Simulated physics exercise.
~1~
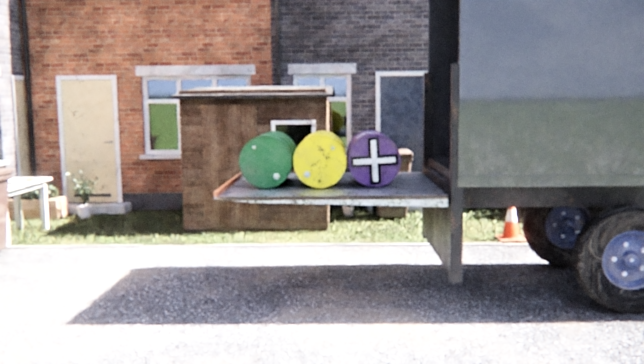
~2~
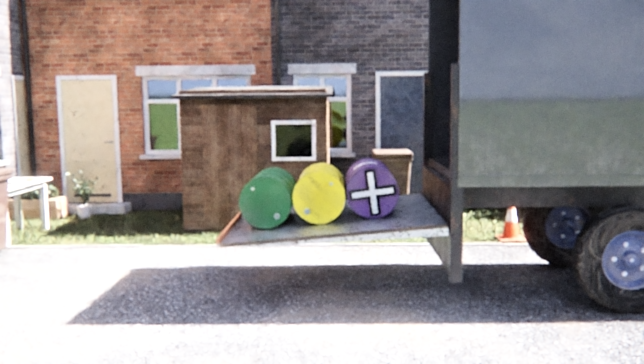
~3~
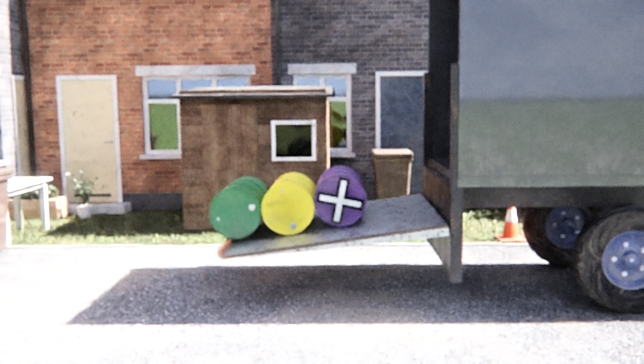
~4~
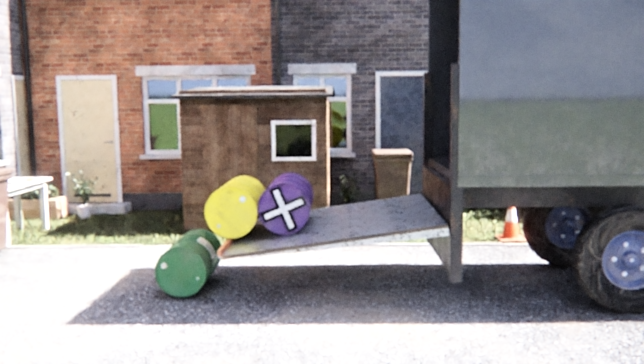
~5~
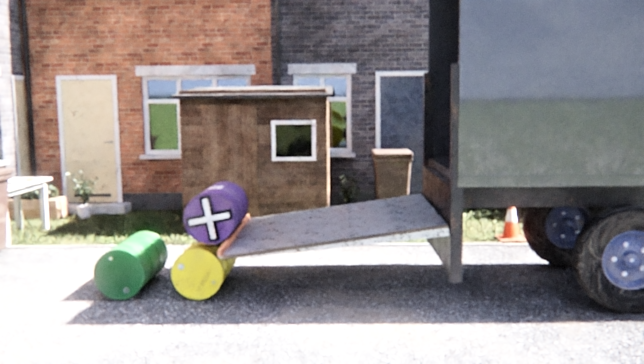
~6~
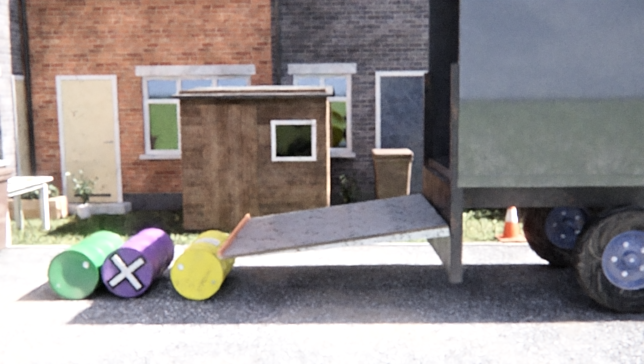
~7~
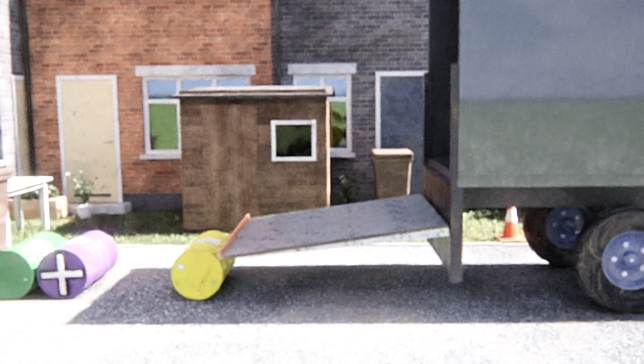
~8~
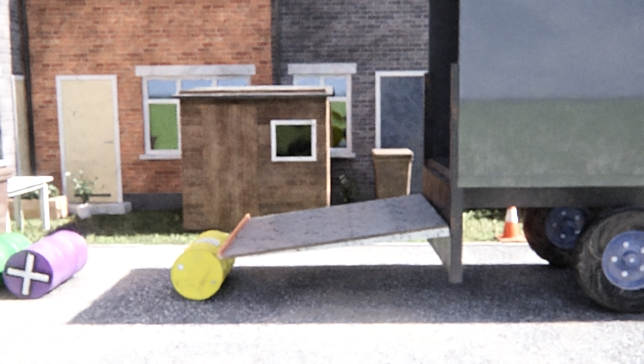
The footage shows a lorry's tail-lift dip and tilt outwards, sending green, yellow and purple drums rolling left over its edge in turn. Yellow stays on the ground by the lip, while white-crossed purple drops past it and rolls left behind green, which is partly out of view.
